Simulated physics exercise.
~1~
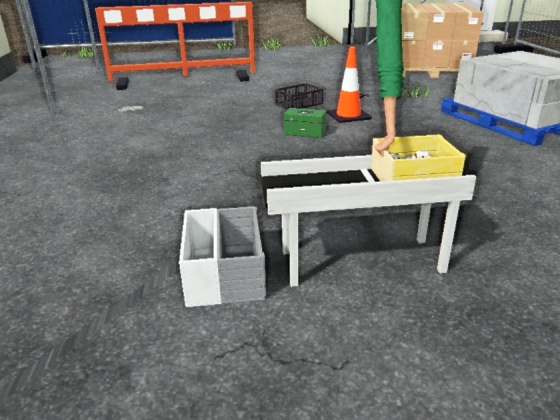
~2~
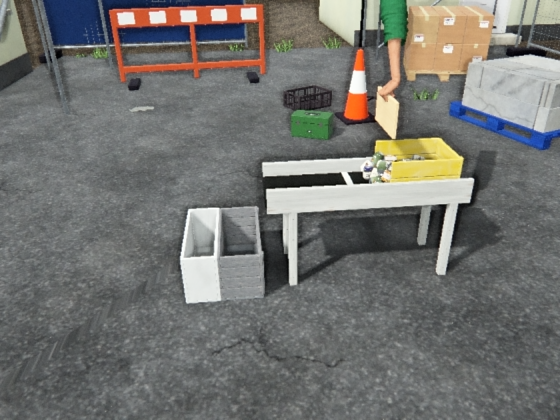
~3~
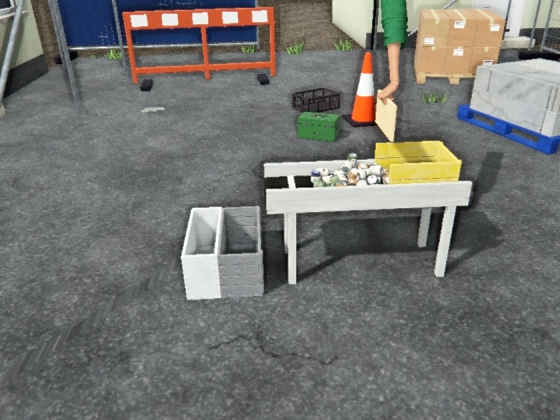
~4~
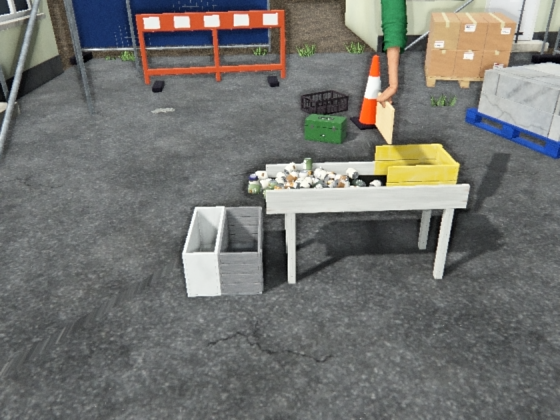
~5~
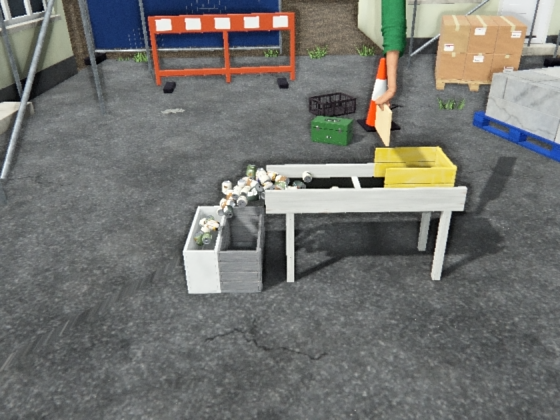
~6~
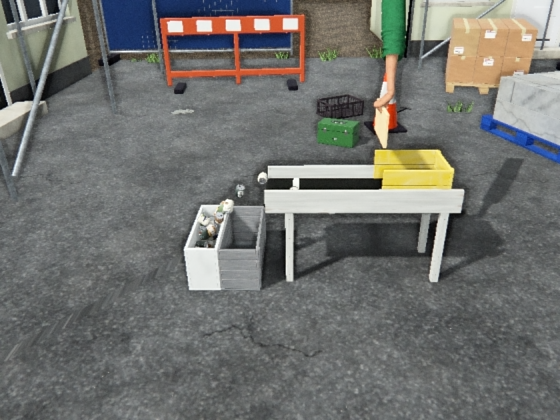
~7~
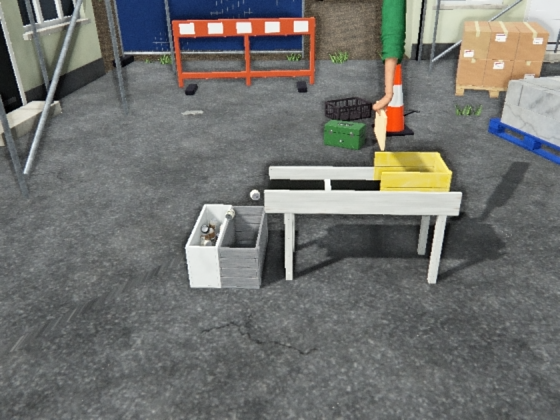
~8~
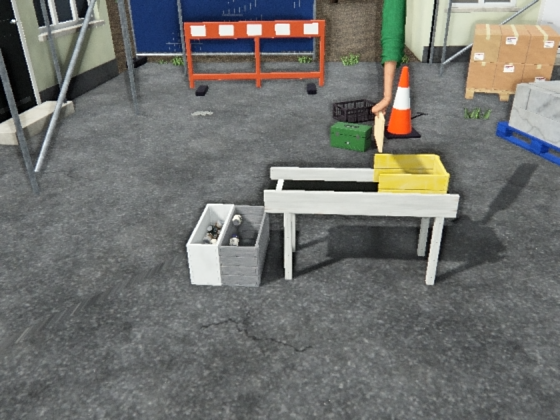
Small cans sit jumbled in a yellow bottomless pen at the right end of a raised white-sided conveyor on an asphalt yard, with a green-sleeved arm reaching down to its gate. The hand lifts the gate panel clear and holds it above the conveyor. The cans slide out and ride left along the dark belt in a loose, tumbling cluster. They spill off the left end in a stream toward the paired white and grey containers below. Most land in the white one, and a few stragglers follow. Finally the belt is empty, and cans rest inside both containers.
